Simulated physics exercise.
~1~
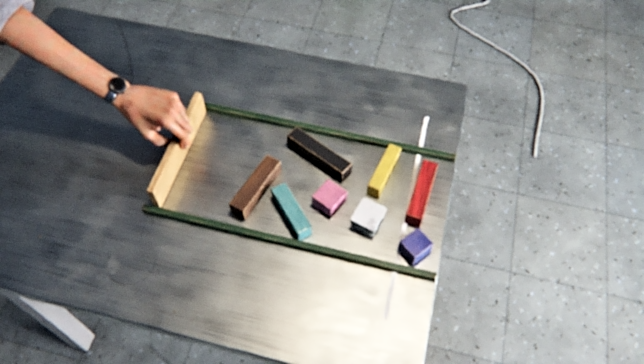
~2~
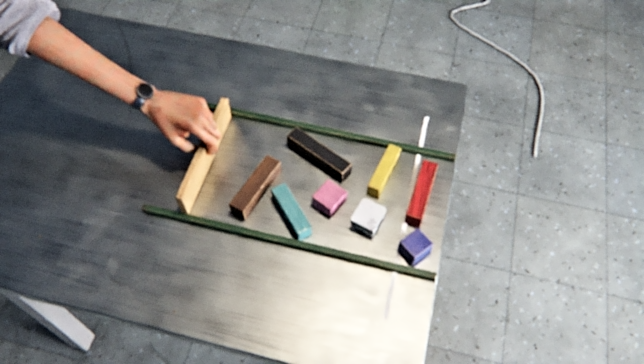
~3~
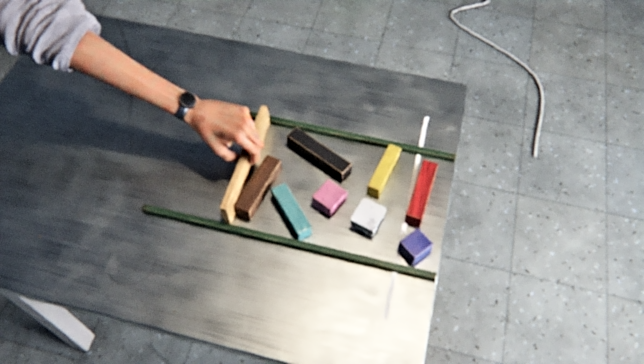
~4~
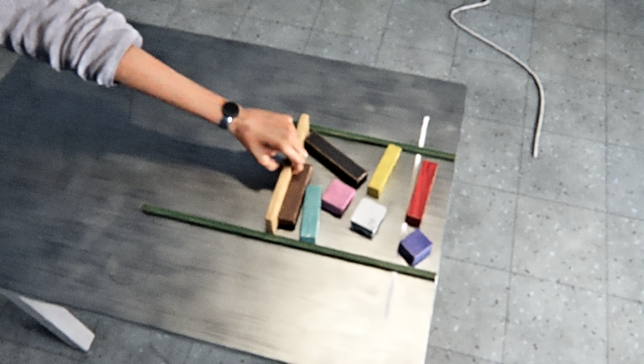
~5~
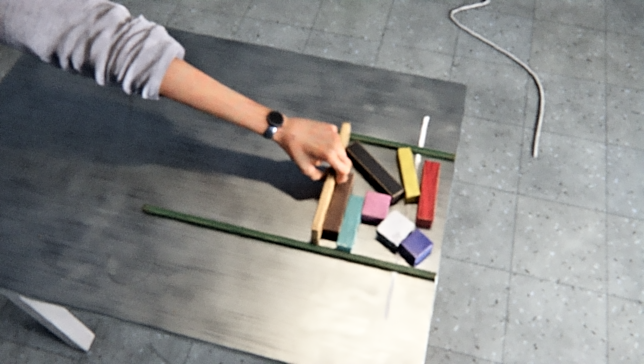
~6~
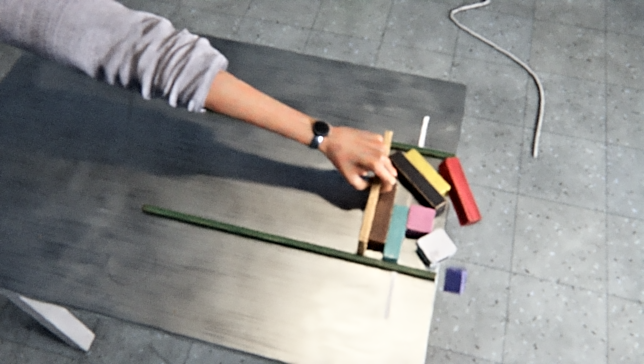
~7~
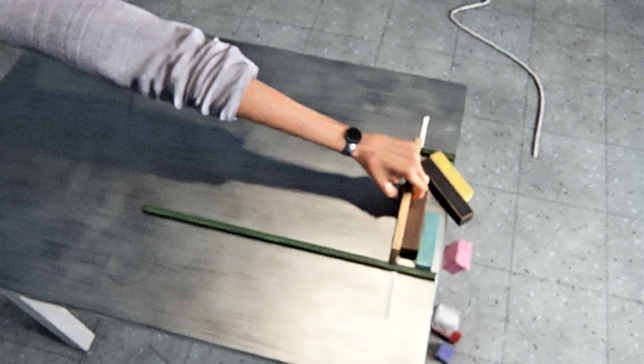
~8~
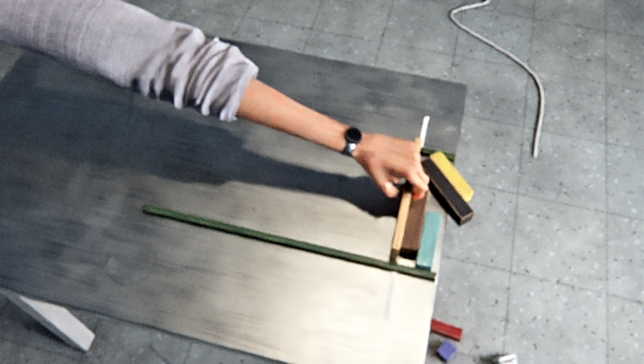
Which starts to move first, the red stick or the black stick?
The black stick starts to move first, while the red stick is still lying in its place near the end of the table.
